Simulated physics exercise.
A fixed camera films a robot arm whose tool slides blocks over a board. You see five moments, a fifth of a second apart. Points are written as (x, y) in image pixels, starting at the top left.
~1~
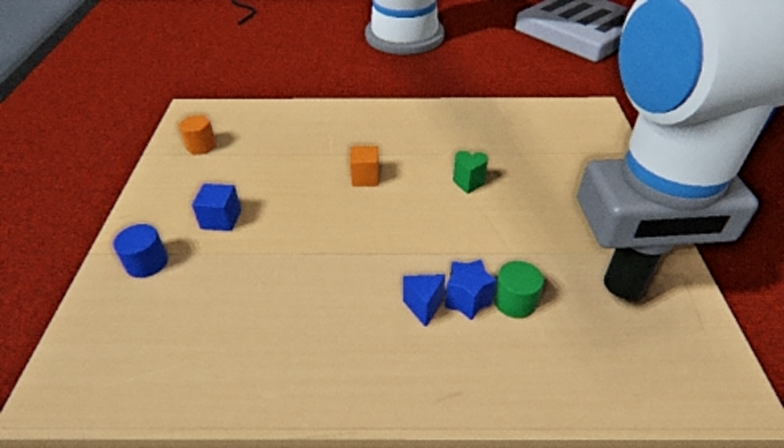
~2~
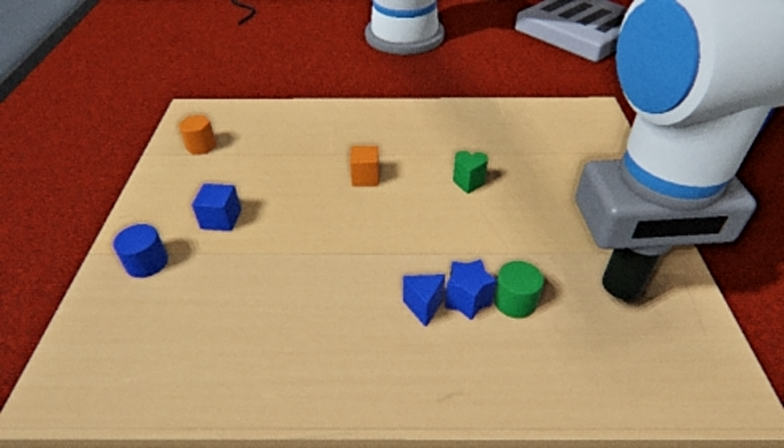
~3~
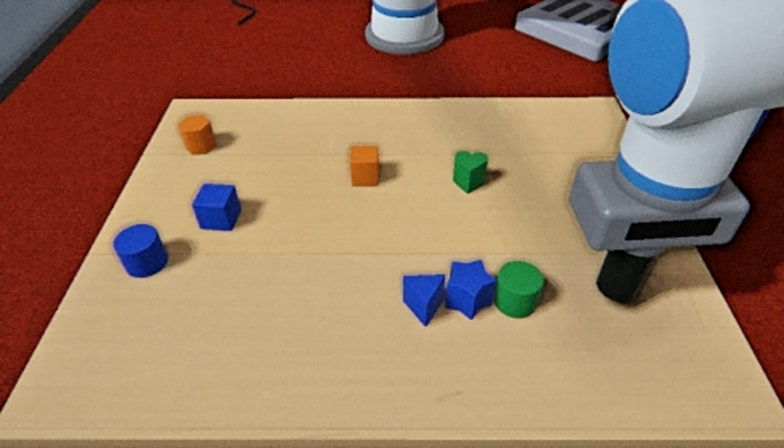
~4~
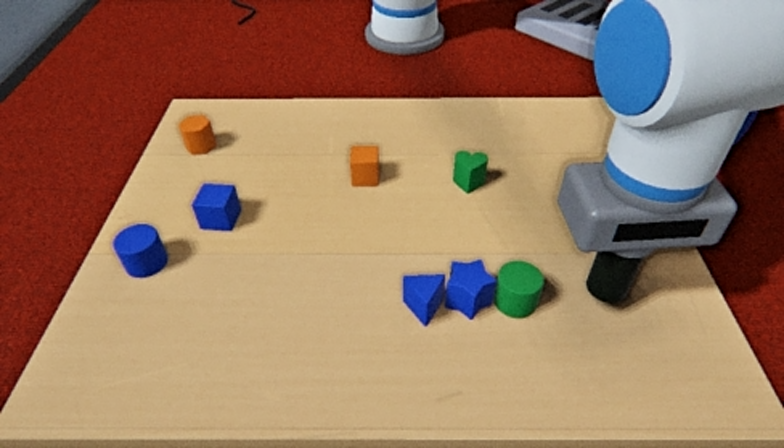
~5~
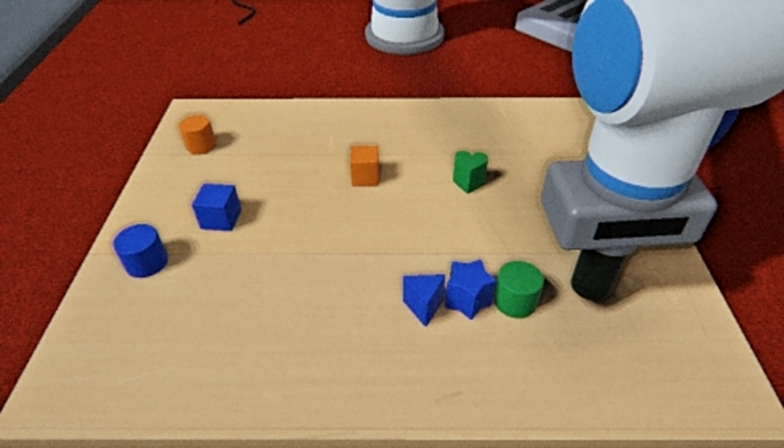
We see blue, green and orange blocks scattered on a light wooden board over a red surface, while a robot arm at the right slides its dark tool a short way left toward a green cylinder; the blocks stay still.
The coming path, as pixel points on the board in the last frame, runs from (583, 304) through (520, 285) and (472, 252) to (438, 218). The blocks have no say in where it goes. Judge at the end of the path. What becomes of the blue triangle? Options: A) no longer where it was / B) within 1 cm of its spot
Correct choice: A.
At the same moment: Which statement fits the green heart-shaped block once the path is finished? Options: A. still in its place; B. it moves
The one that fits is A, still in its place.
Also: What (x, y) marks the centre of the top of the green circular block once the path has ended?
About (485, 274).
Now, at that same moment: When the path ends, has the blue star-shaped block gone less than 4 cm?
Yes
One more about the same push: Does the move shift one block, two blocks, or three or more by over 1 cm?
Count: Three or more.
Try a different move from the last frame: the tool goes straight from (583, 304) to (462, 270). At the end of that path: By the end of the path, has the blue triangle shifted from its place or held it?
It travels a centimetre or more.
The first path, step by step. One third of the way, tool (524, 266); blue triangle (414, 282), turned 20° anticlockwise; blue star-shaped block (454, 280), turned 20° clockwise; green circular block (495, 278).
Two thirds of the way, tool (475, 234); blue triangle (406, 283); blue star-shaped block (445, 281); green circular block (485, 274).
At the end, tool (439, 200); blue triangle (406, 283); blue star-shaped block (445, 281); green heart-shaped block unmoved; green circular block (485, 274).
